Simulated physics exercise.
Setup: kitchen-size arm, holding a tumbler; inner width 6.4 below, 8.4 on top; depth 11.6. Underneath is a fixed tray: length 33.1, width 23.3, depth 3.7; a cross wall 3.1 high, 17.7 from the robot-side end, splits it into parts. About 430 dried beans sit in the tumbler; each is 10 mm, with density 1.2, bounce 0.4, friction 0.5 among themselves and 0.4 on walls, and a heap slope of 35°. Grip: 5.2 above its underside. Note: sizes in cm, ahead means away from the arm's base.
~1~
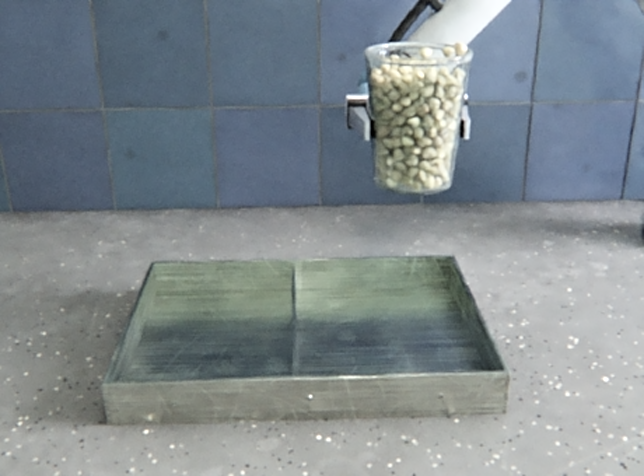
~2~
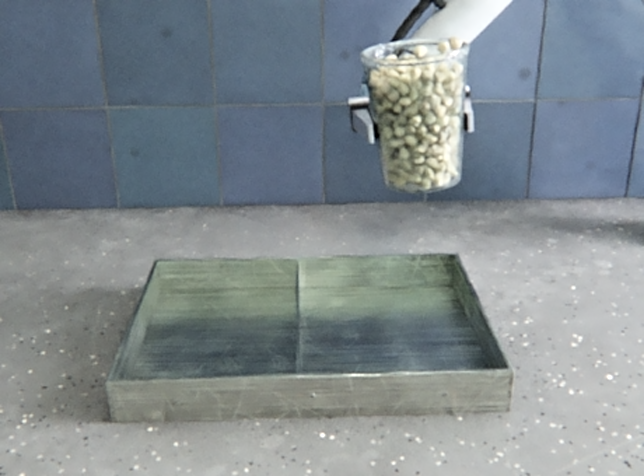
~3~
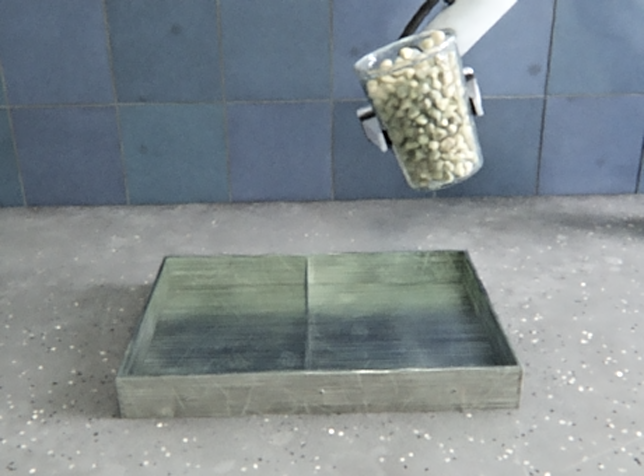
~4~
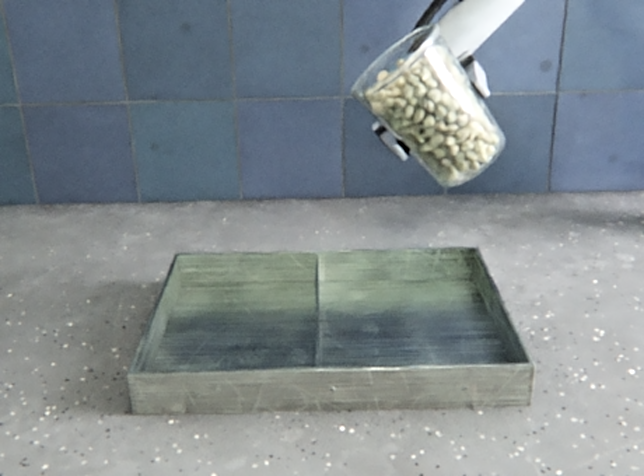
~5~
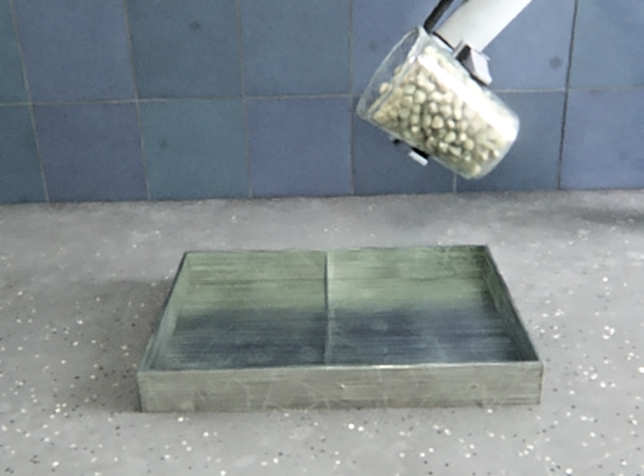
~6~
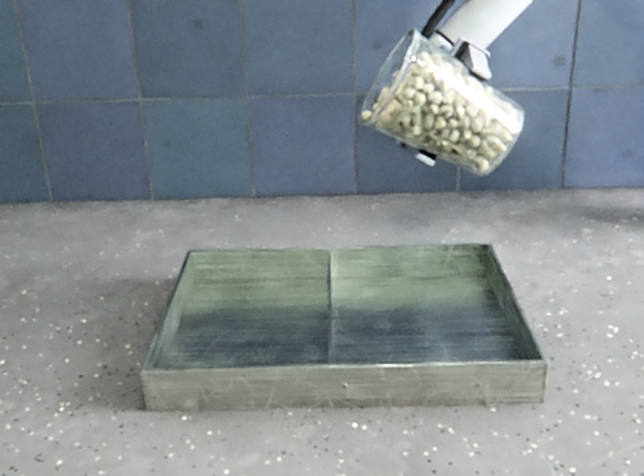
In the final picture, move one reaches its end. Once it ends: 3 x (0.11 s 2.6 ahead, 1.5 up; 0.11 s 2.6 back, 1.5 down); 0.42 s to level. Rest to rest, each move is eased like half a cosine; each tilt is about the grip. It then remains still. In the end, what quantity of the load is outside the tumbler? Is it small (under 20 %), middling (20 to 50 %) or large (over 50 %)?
Middling.
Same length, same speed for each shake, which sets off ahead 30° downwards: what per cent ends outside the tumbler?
I'd reckon around 10 per cent.
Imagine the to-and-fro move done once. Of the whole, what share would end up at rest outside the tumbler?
15 %.
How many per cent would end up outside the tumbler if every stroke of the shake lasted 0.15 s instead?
In that case some 10 per cent.
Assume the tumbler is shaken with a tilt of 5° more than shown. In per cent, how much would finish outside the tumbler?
It would be near 40 per cent.
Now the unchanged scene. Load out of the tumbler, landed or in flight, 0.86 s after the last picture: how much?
Share out so far: Near 30 %.
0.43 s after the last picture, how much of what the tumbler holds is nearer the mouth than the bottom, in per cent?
I'd say close to 55 per cent.
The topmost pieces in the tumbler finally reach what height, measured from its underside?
10.0 cm.
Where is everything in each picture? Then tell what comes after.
In the first picture, the tumbler middle at (415, 120), level; upper third of the load around (416, 84), from x 375 to 460, top at y 50; 433 in the tumbler.
In the second picture, the tumbler middle at (418, 118), tilted 6° forward; upper third of the load around (418, 82), from x 375 to 455, top at y 45.
In the third picture, the tumbler middle at (425, 115), tilted 20° forward; upper third of the load around (421, 80), from x 370 to 470, top at y 35.
In the fourth picture, the tumbler middle at (434, 113), tilted 39° forward; upper third of the load around (423, 82), from x 370 to 495, top at y 50.
In the fifth picture, the tumbler middle at (442, 112), tilted 53° forward; upper third of the load around (429, 86), from x 375 to 505, top at y 50.
In the sixth picture, the tumbler middle at (445, 111), tilted 59° forward; upper third of the load around (431, 86), from x 370 to 510, top at y 60; 433 in the tumbler.
Then, 0.43 s on, tilted 59° forward, highest piece 25 above the table; 347 in the tumbler, 40 in the far-side part, 9 in the robot-side part, 37 in flight or on a rim.
Then, 0.86 s on, tilted 31° forward, highest piece 26 above the table; 297 in the tumbler, 100 in the far-side part, 30 in the robot-side part, 2 on the table or floor, 4 in flight or on a rim.
Then, 1.28 s on, level, highest piece 27 above the table; 297 in the tumbler, 102 in the far-side part, 32 in the robot-side part, 2 on the table or floor.
Then, 2.33 s on, level, highest piece 27 above the table; 297 in the tumbler, 102 in the far-side part, 32 in the robot-side part, 2 on the table or floor.
In the end, 297 in the tumbler, 102 in the far-side part, 32 in the robot-side part, 2 on the table or floor. That is 31 % outside the tumbler.
